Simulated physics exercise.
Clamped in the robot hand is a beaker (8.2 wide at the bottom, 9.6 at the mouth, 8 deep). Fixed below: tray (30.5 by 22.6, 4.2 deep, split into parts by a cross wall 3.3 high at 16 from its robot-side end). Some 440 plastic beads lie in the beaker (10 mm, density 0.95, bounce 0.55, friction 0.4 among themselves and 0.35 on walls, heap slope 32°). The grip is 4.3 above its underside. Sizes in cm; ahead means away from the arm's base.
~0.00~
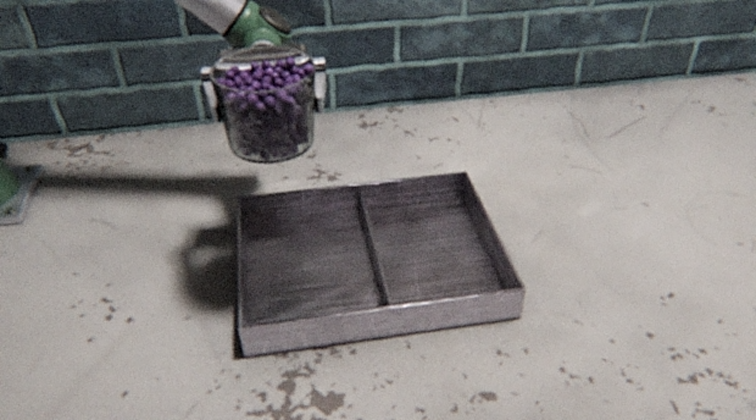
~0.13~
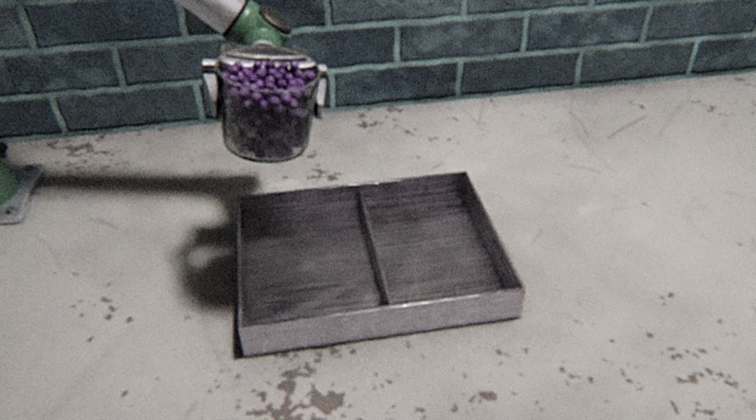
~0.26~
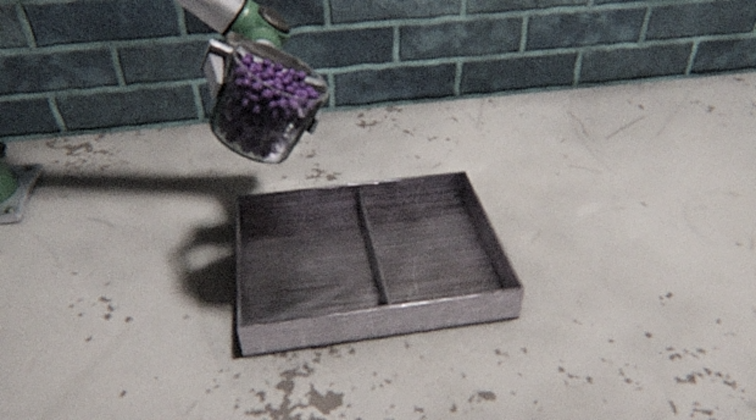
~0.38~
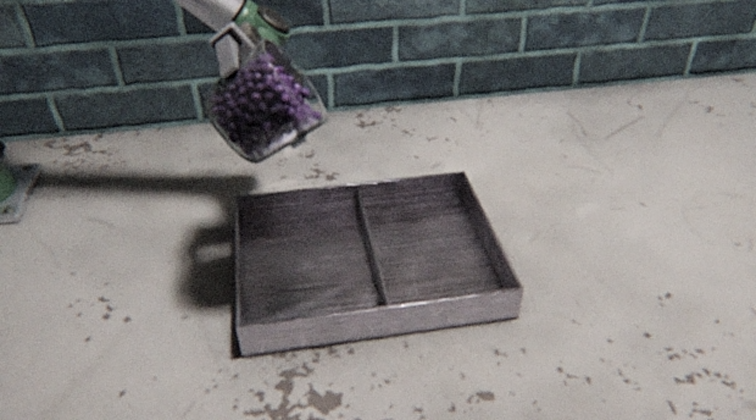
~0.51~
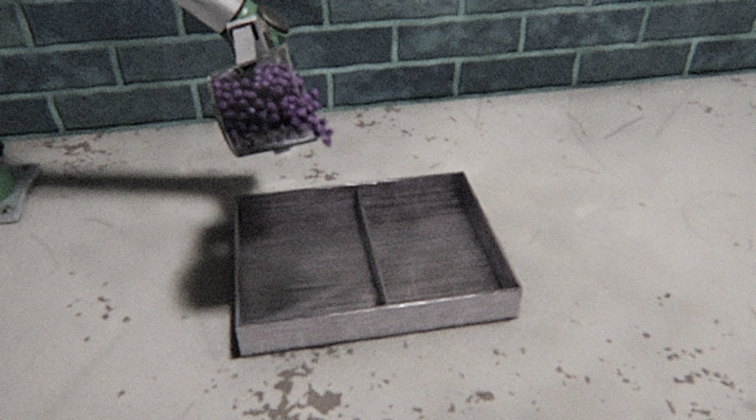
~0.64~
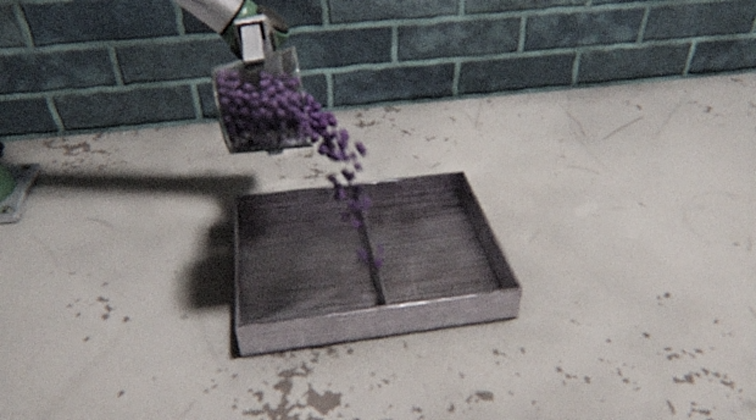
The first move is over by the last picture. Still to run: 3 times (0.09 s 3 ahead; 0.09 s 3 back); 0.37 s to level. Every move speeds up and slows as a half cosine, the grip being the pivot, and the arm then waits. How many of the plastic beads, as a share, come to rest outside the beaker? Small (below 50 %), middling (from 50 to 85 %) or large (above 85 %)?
Share outside the beaker: Large (above 85 %).
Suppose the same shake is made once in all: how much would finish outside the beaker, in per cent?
Then about 80 per cent.
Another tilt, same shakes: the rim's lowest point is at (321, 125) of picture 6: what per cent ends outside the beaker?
Some 70 per cent.
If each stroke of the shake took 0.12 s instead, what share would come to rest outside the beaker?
In that case some 90 per cent.
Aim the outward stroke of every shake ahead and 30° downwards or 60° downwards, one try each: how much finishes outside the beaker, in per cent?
Some 85 and 65 per cent.
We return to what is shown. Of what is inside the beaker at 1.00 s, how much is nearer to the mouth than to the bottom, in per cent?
About 90 per cent.
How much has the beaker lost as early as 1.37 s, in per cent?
Some 95 per cent.
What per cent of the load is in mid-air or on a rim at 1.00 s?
Some 11 per cent.
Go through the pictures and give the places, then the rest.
The first frame shows beaker middle at (268, 107), level; upper third of the load around (265, 90), from x 220 to 310, top at y 65; 436 in the beaker.
The second frame shows beaker middle at (267, 107), tilted 8° forward; upper third of the load around (263, 89), from x 225 to 310, top at y 65.
The third frame shows beaker middle at (265, 106), tilted 29° forward; upper third of the load around (257, 88), from x 220 to 315, top at y 60.
The fourth frame shows beaker middle at (263, 106), tilted 56° forward; upper third of the load around (257, 88), from x 215 to 315, top at y 55.
The fifth frame shows beaker middle at (262, 105), tilted 77° forward; upper third of the load around (256, 87), from x 220 to 330, top at y 65; 435 in the beaker, 1 in flight or on a rim.
The sixth frame shows beaker middle at (262, 104), tilted 85° forward; upper third of the load around (252, 95), from x 220 to 380, top at y 75; 394 in the beaker, 5 in the robot-side part, 2 in the far-side part, 35 in flight or on a rim.
By 1.00 s, tilted 85° forward, highest piece 22 above the table; 246 in the far-side part, 79 in the beaker, 62 in the robot-side part, 49 in flight or on a rim.
By 1.37 s, tilted 41° forward, highest piece 24 above the table; 303 in the far-side part, 98 in the robot-side part, 32 in the beaker, 1 on the table or floor, 2 in flight or on a rim.
By 1.75 s, level, highest piece 22 above the table; 304 in the far-side part, 99 in the robot-side part, 32 in the beaker, 1 on the table or floor.
By 2.80 s, level, highest piece 22 above the table; 304 in the far-side part, 99 in the robot-side part, 32 in the beaker, 1 on the table or floor.
Final count, 304 in the far-side part, 99 in the robot-side part, 32 in the beaker, 1 on the table or floor. That is 93 % outside the beaker.
